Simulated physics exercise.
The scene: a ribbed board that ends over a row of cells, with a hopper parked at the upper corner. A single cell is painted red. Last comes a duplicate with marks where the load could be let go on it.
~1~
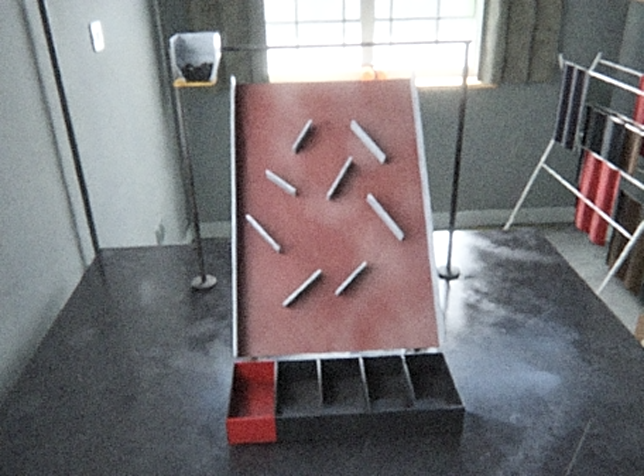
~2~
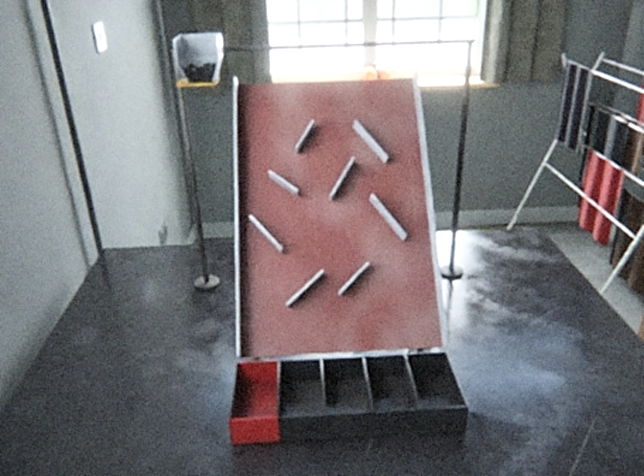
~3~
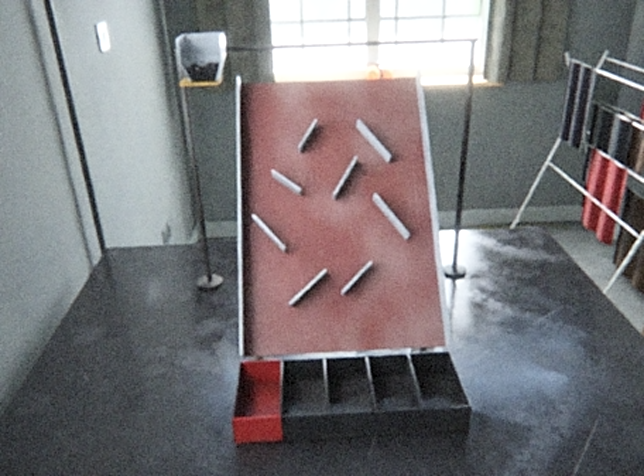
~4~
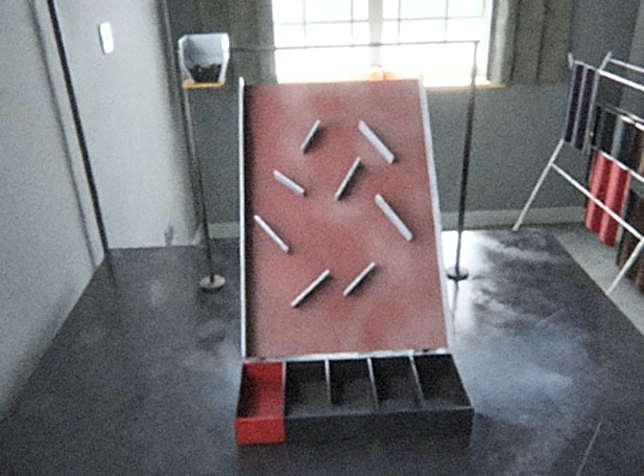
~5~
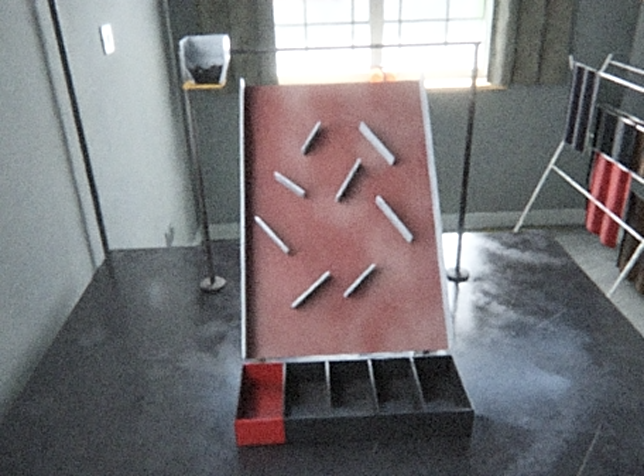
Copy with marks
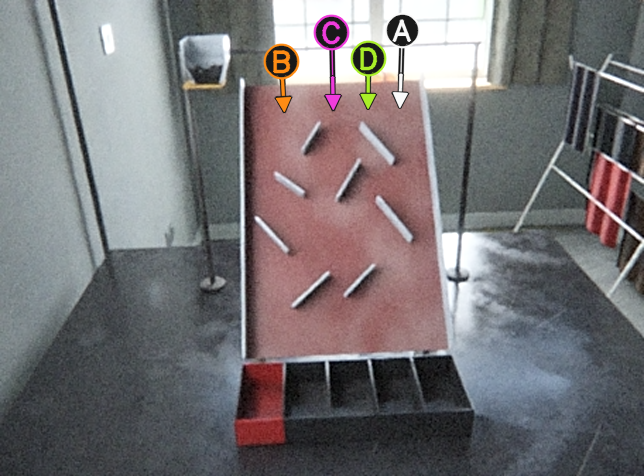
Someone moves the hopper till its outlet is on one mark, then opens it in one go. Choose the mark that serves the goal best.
C beats the others.
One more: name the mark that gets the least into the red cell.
That would be A.
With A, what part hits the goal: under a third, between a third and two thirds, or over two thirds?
Under a third.
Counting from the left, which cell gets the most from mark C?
The first.
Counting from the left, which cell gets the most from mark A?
It is the fifth one.
On the marked copy, mark A meets the board at (400, 102); mark B meets the board at (284, 106); mark C meets the board at (333, 104); mark D meets the board at (368, 103).
Choosing A, none in the red cell, nearly all in other cells.
Choosing B, about a quarter in the red cell, about two thirds in other cells, a stray few held on the board, a stray few outside the box.
Choosing C, most in the red cell, a small part in other cells, a small part outside the box.
Choosing D, about a quarter in the red cell, about two thirds in other cells, a small part outside the box.
